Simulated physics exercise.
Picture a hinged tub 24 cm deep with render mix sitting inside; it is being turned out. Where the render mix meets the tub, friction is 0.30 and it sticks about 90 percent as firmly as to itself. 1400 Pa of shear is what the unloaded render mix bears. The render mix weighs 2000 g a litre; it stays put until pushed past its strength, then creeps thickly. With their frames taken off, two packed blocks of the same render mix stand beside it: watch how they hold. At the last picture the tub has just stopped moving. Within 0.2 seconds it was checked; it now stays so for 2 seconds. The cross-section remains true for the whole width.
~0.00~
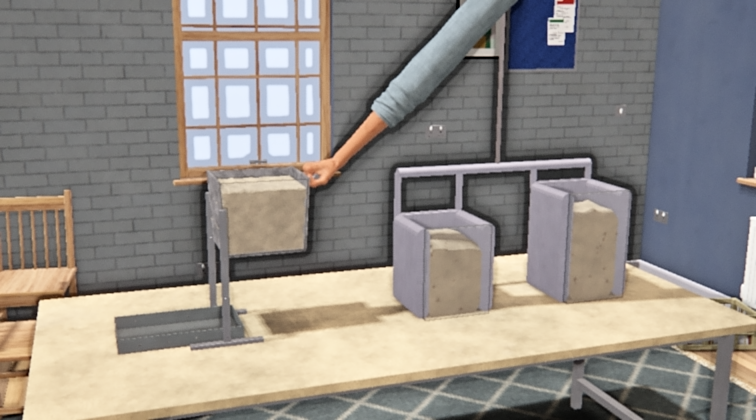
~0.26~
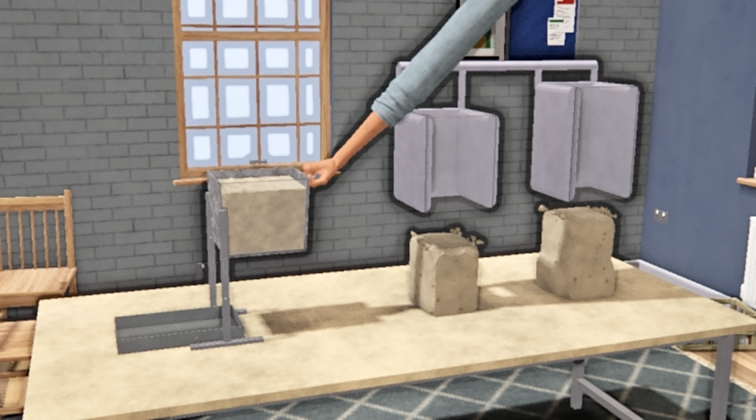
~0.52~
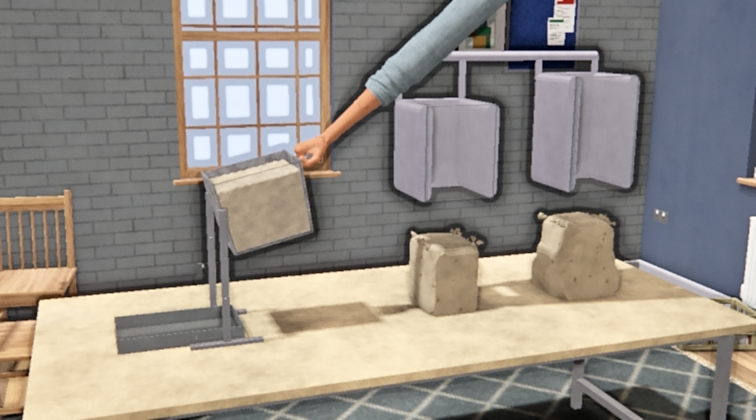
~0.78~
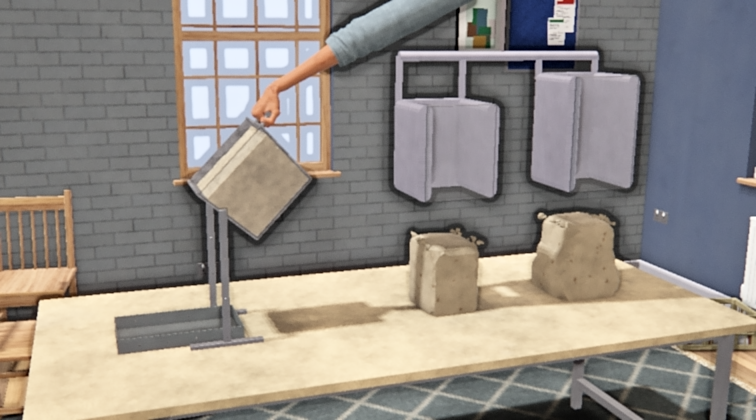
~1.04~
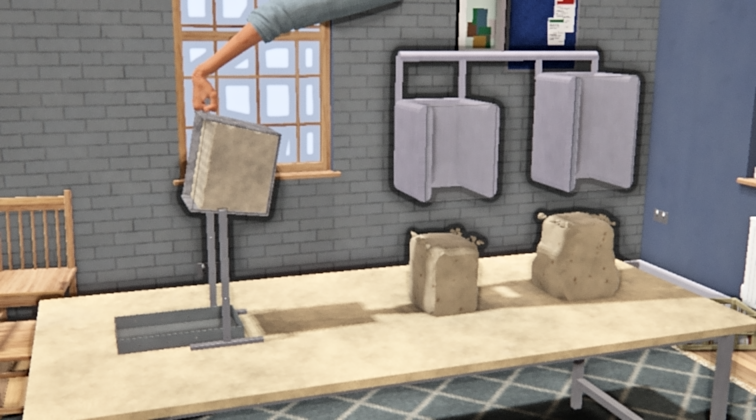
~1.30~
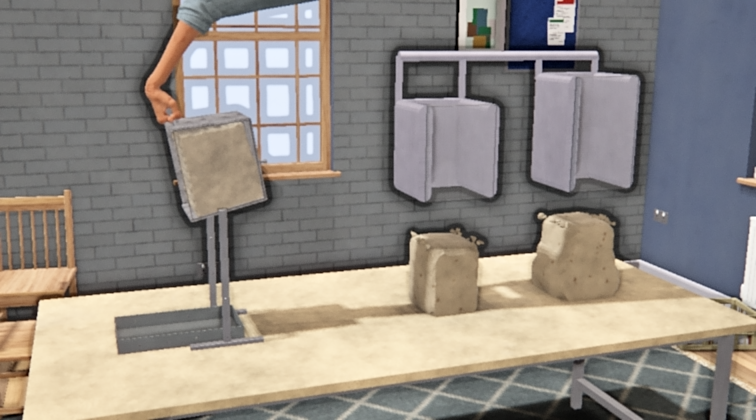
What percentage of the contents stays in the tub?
Near 39 %.
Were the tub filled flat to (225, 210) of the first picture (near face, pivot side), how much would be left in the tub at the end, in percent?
That gives some 50 %.
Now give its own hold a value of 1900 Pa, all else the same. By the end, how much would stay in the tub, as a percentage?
100 %.
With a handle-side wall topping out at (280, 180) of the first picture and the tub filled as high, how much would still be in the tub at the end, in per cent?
Near 100 per cent.
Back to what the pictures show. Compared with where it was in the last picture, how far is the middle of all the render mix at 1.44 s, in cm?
Shift: Roughly 3 cm.
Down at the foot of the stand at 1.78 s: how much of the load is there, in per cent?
By then close to 0 % is down.
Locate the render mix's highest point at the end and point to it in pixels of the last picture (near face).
Looking at the last picture, I'd put it at about (221, 169).
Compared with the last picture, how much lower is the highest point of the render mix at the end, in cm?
Some 14 cm.
After 1.44 s, the tub is at 100 degrees and holds 98 %.
After 1.61 s, the tub is at 100 degrees and holds 76 %.
After 1.78 s, the tub is at 100 degrees and holds 51 %.
After 1.95 s, the tub is at 100 degrees and holds 39 %.
After 3.30 s, at the end, the tub is at 100 degrees and holds 39 %.
